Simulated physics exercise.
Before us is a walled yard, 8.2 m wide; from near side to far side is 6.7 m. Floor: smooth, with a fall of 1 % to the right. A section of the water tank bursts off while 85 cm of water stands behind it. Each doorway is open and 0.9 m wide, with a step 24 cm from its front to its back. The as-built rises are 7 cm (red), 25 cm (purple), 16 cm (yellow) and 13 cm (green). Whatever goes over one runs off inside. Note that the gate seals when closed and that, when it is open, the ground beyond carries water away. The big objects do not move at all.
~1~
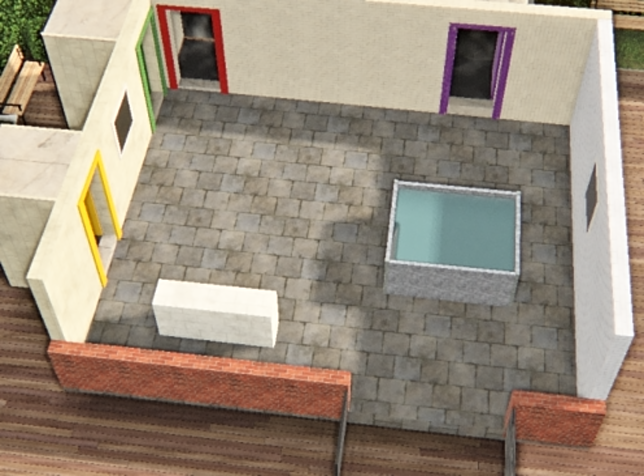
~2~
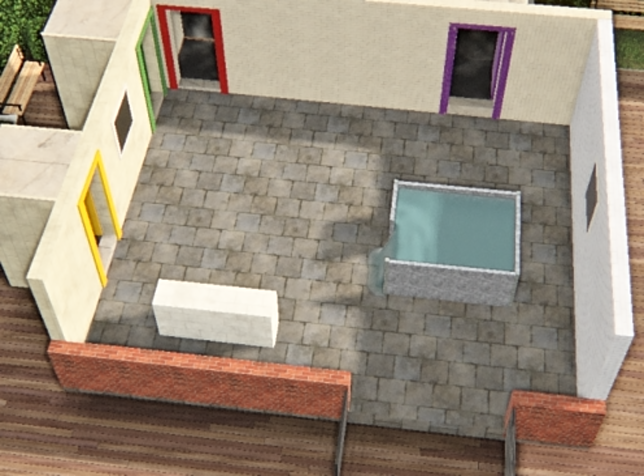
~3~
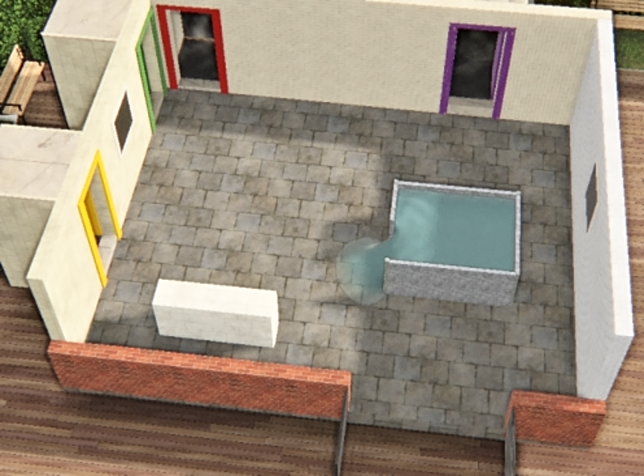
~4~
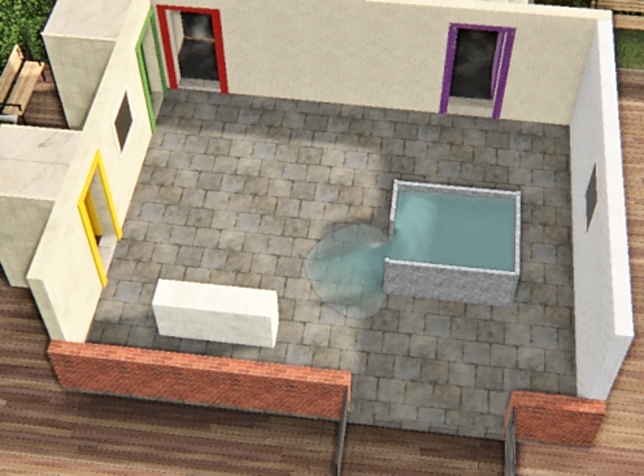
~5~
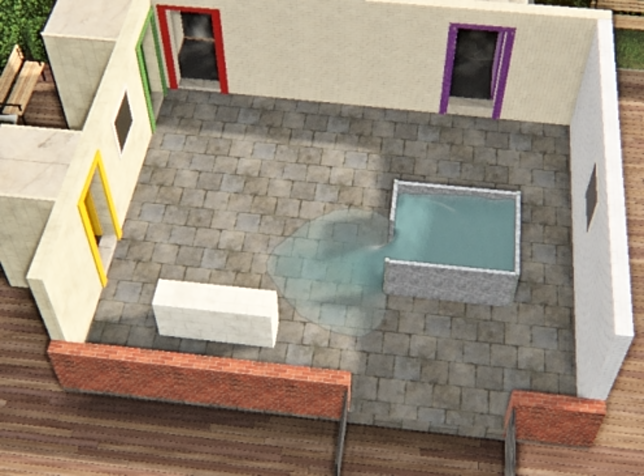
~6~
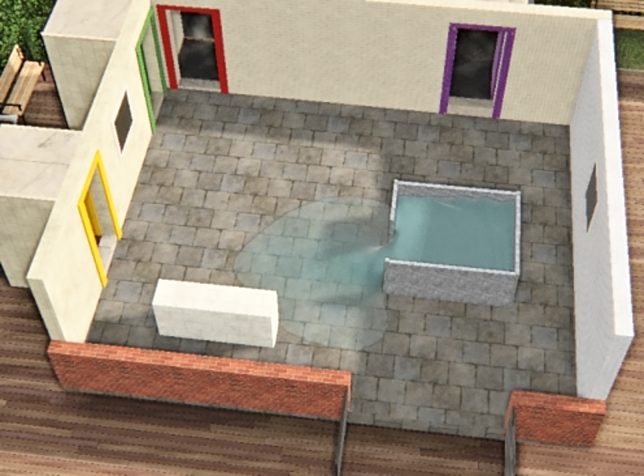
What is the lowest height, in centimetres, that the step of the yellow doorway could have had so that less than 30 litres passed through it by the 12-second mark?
About 23 cm.
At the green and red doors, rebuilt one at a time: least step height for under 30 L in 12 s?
You'd want about 7.5 centimetres at green and about 12.0 centimetres at red.
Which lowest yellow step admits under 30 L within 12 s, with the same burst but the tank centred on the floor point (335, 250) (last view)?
About 29 cm.
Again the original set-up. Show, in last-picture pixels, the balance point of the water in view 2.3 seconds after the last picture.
The water is centred around (322, 257) in the last picture's pixels.
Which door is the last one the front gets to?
Coming last is the purple one.
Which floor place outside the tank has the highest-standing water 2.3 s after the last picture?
Near (106, 279).
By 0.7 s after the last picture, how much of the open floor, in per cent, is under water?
About 30 per cent.
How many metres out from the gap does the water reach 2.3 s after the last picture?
The front is some 6.4 m out.
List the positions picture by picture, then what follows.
The first frame shows the water tank at (454, 229) is whole and still, 85 cm deep; the yellow door at (101, 225) is dry.
In the second frame, water pours out at (390, 262) and has run 0.3 m, to (372, 266); about 8 cm deep outside, 85 cm at the back.
In the third frame, the front is at (340, 273), 0.9 m from the gap at (390, 263); 0.9 m2 of floor is wet, 85 cm left at the back.
In the fourth frame, water pours out at (390, 264) and has run 1.4 m, to (310, 273); about 8 cm deep outside, 85 cm at the back.
In the fifth frame, the front is at (270, 263), 2.1 m from the gap at (390, 264); 3.9 m2 of floor is wet, 82 cm left at the back.
In the sixth frame, water pours out at (390, 263) and has run 2.7 m, to (238, 270); about 4 cm deep outside, 74 cm at the back; 2.3 m in a straight line remain to the yellow door at (101, 225).
Then, 0.7 s after the last picture water covers 30 % of the floor, deepest (38 cm) near (374, 274); 4 cm at the yellow door, 0 litres in over its 16 cm step.
Then, 2.3 s after the last picture water covers 50 % of the floor, deepest (30 cm) near (106, 279); 26 cm at the yellow door, 53 litres in over its 16 cm step.
Then, 11.3 s after the last picture water covers 100 % of the floor, deepest (11 cm) near (518, 241); 4 cm at the yellow door, 89 litres in over its 16 cm step.
At the yellow door as built, the water peaked near 30 cm, 1.7 s after the last picture.
With a step of 21 cm, 39 litres would have come in within the 12 s; with 28.5 cm, 8 litres. So under 30 litres takes about 23 cm.
